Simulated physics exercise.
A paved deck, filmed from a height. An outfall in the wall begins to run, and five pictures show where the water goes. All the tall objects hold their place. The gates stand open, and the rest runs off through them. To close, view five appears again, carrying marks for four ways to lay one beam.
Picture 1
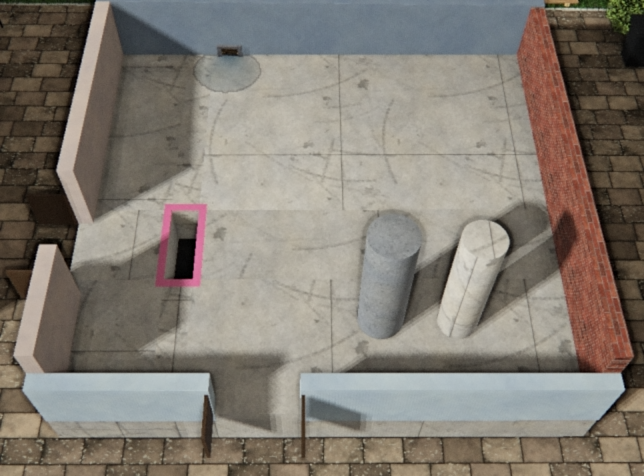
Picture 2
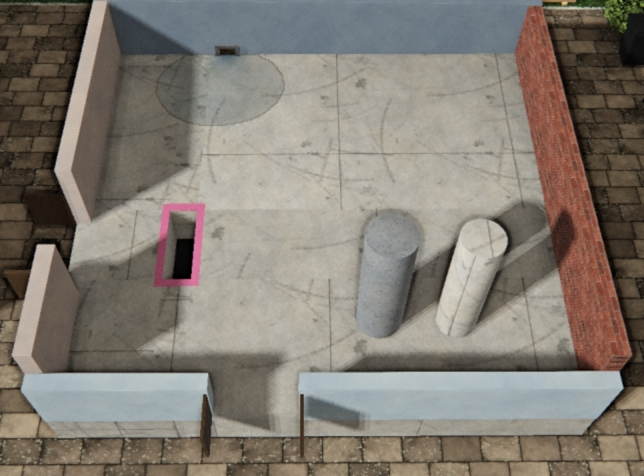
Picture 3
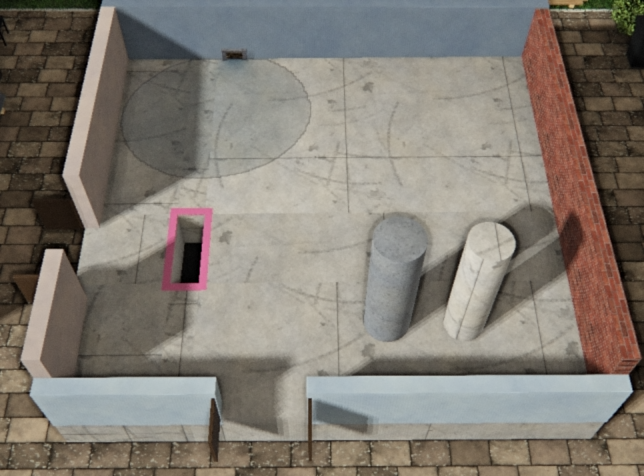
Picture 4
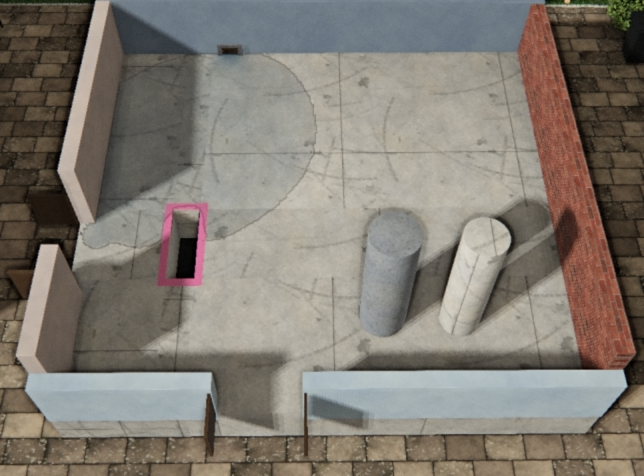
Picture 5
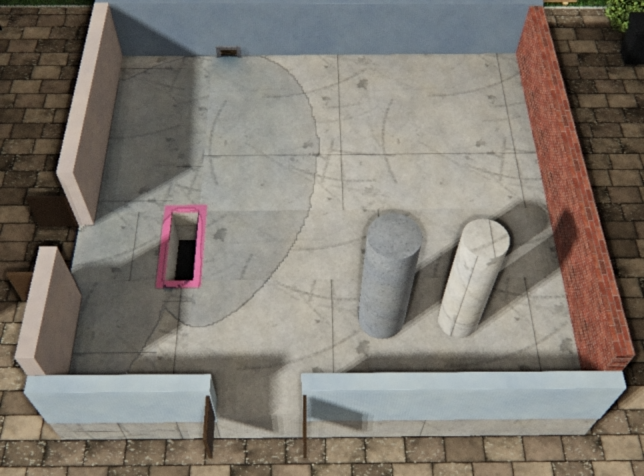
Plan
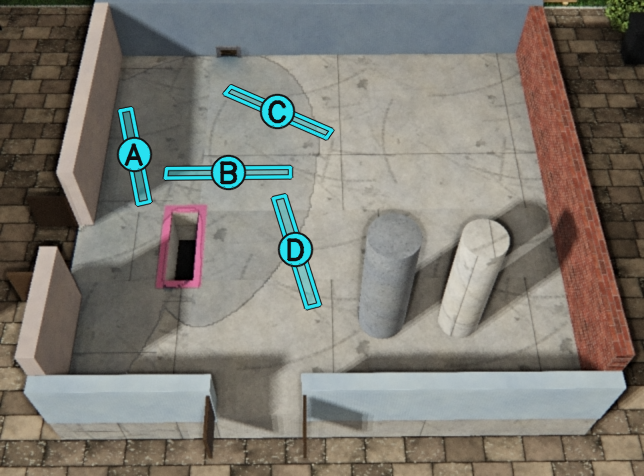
A walled yard with a pale, cracked concrete floor, bordered by brown paving, is seen from high above. A blue-grey wall runs along the back, a red brick one stands at right near two grey and whitish columns, and a pink-rimmed opening lies at left. Water spreads from the back wall in a widening dark patch, reaches and surrounds the opening, then extends toward the front left, while the view shifts slightly.
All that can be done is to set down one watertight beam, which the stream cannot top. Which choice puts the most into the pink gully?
I would pick spot A.
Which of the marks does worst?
It is B.
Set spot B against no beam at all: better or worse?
It is worse.
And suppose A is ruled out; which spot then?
Here it is spot D.
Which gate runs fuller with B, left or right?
More leaves on the right.
On the marked copy, A from (125, 109) to (143, 202); B from (166, 173) to (290, 172); C from (228, 90) to (329, 134); D from (279, 197) to (313, 306).
With A, about 61 % of the stream runs into the pink gully, about 36 % out by the gates.
With B, about 7 % of the stream runs into the pink gully, about 91 % out by the gates.
With C, about 11 % of the stream runs into the pink gully, about 86 % out by the gates.
With D, about 29 % of the stream runs into the pink gully, about 69 % out by the gates.
